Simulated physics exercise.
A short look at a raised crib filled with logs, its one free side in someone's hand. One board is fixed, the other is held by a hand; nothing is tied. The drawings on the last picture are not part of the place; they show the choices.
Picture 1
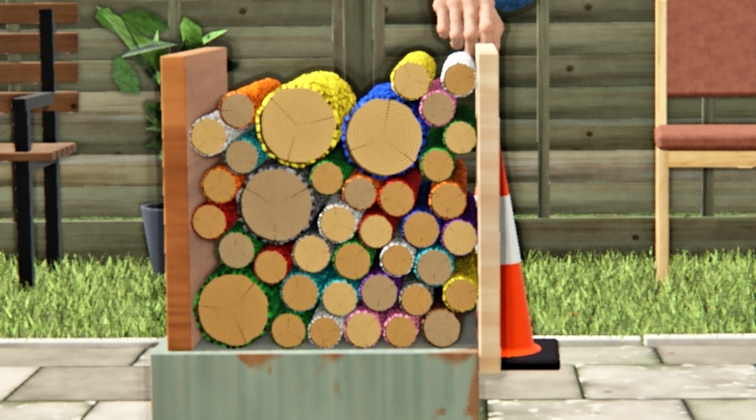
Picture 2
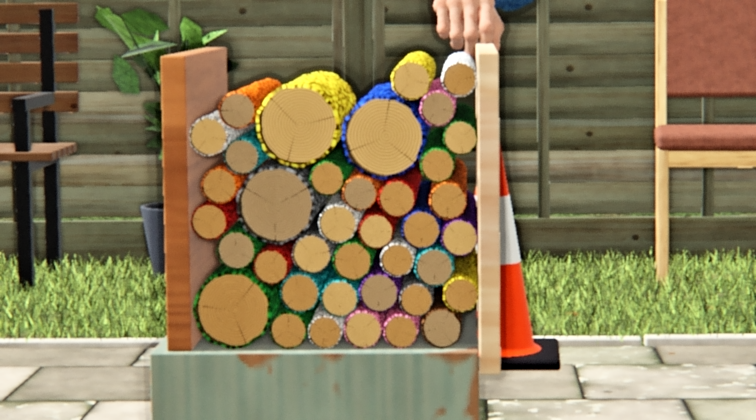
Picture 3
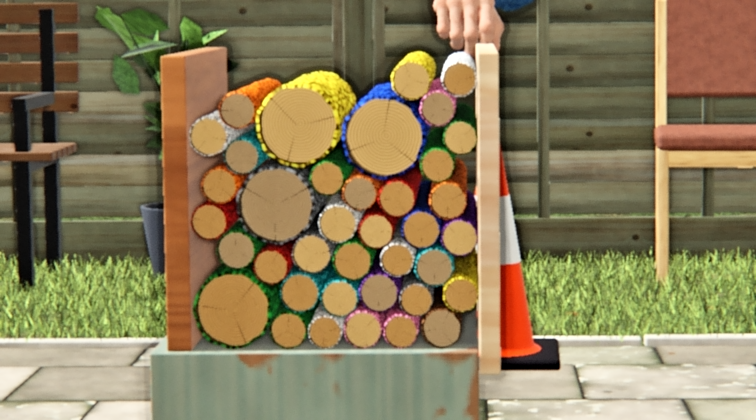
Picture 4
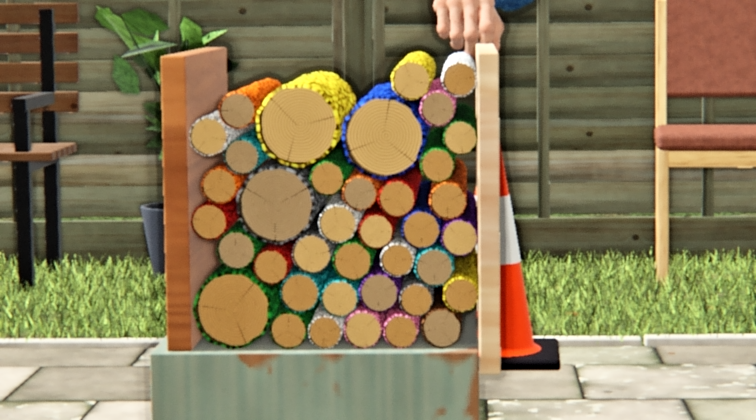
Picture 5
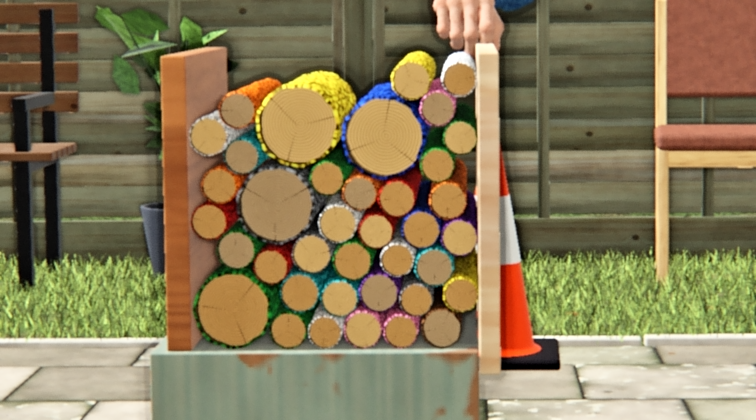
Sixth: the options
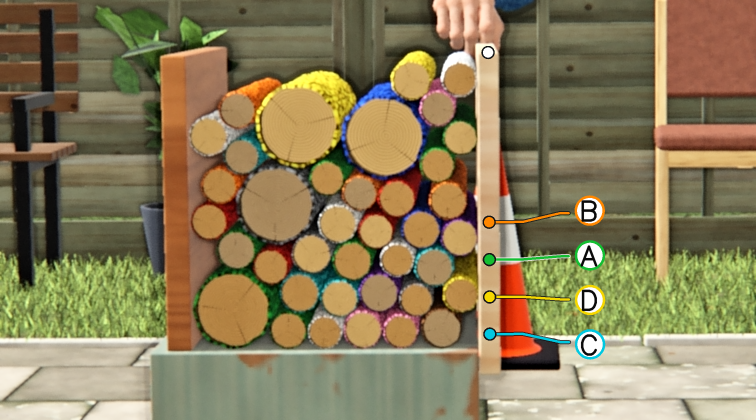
In a fenced garden, a hand rests atop the right board of a crib of stacked, colourful-barked logs, with nothing visibly moving.
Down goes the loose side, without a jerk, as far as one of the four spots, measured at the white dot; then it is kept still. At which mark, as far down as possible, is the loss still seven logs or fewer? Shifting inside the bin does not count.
Down to A.
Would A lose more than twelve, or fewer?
It loses fewer than twelve.
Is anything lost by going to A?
At A: Yes.
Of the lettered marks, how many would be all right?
Two of the four.
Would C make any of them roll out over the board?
At C: Yes.
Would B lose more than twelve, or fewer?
It loses fewer than twelve.
On the marked copy, A at (490, 260); B at (489, 223); C at (490, 334); D at (490, 297); the white dot at (488, 52).
With A. Early on, top of the board (478, 150).
Further on, top of the board (479, 256).
At the end, top of the board (479, 259), seven out over the board.
As for the rest, B three out over the board; C more than seven out over the board; D more than seven out over the board.
